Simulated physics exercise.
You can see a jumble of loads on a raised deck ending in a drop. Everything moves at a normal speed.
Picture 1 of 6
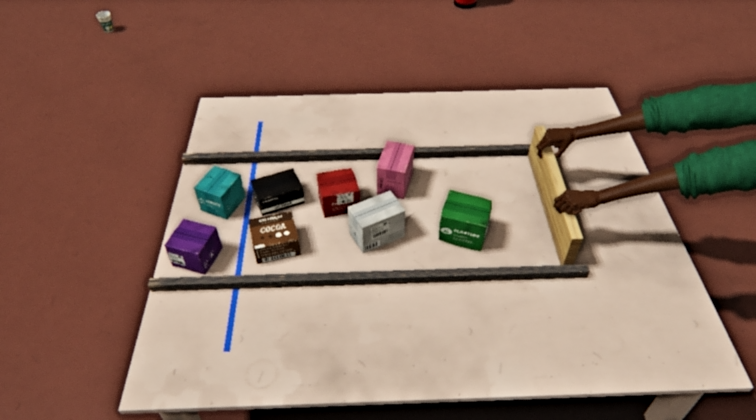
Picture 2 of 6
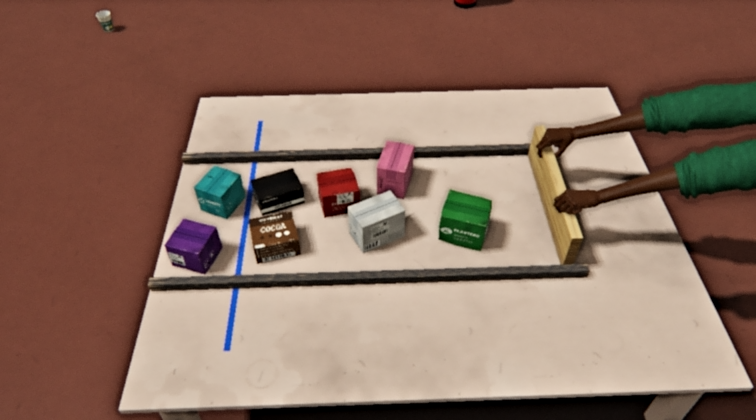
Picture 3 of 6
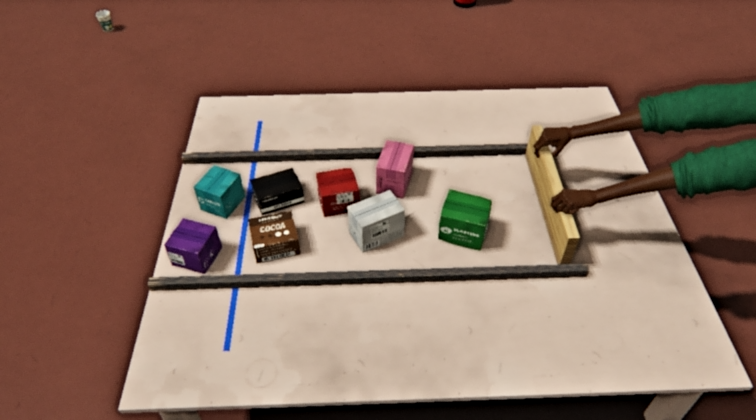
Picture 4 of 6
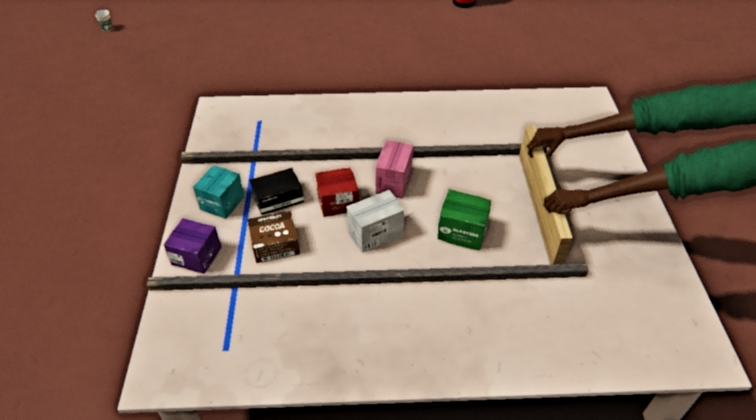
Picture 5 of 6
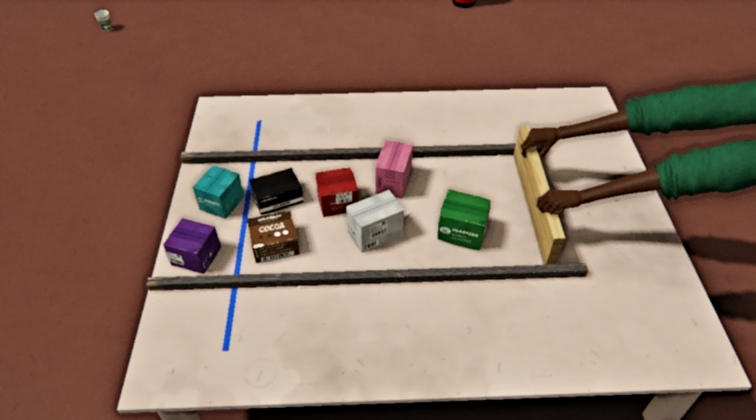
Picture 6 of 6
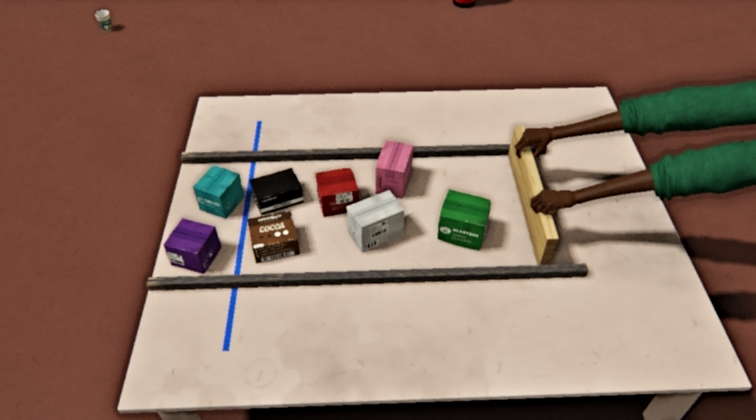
A pale table on a reddish-brown floor is seen from above at an angle, with a small cup farther off at the upper left. Between two dark rails sit purple and turquoise boxes left of a blue line, then black, brown, red, white, pink and green ones. Green-sleeved arms at right slide a wooden plank slightly left, while the boxes and view stay still.
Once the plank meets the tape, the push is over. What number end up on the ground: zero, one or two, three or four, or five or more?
Just three or four fall.
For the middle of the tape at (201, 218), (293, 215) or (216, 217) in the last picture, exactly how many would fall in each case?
The counts: 6, 2 and 5.
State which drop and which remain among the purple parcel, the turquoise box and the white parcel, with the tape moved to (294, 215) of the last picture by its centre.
Short version: The purple parcel heads down, the turquoise box heads down, the white parcel sits tight.
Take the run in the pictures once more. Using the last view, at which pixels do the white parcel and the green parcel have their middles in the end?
The white parcel stops around (171, 220); the green parcel around (216, 233).
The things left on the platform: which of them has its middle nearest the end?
The white parcel is the one.
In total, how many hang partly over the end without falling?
1.
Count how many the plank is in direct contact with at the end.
The figure is 2.
A little later, none off yet; purple parcel at rest near (193, 246); turquoise box at rest near (219, 192); black parcel at rest near (277, 191).
Next, none off yet; purple parcel shifted a little near (177, 249); turquoise box shifted a little near (207, 192); black parcel shifted about its own width near (251, 188).
When it is over, the number that fall off is three or four; down, brown box, black parcel, turquoise box and purple parcel.
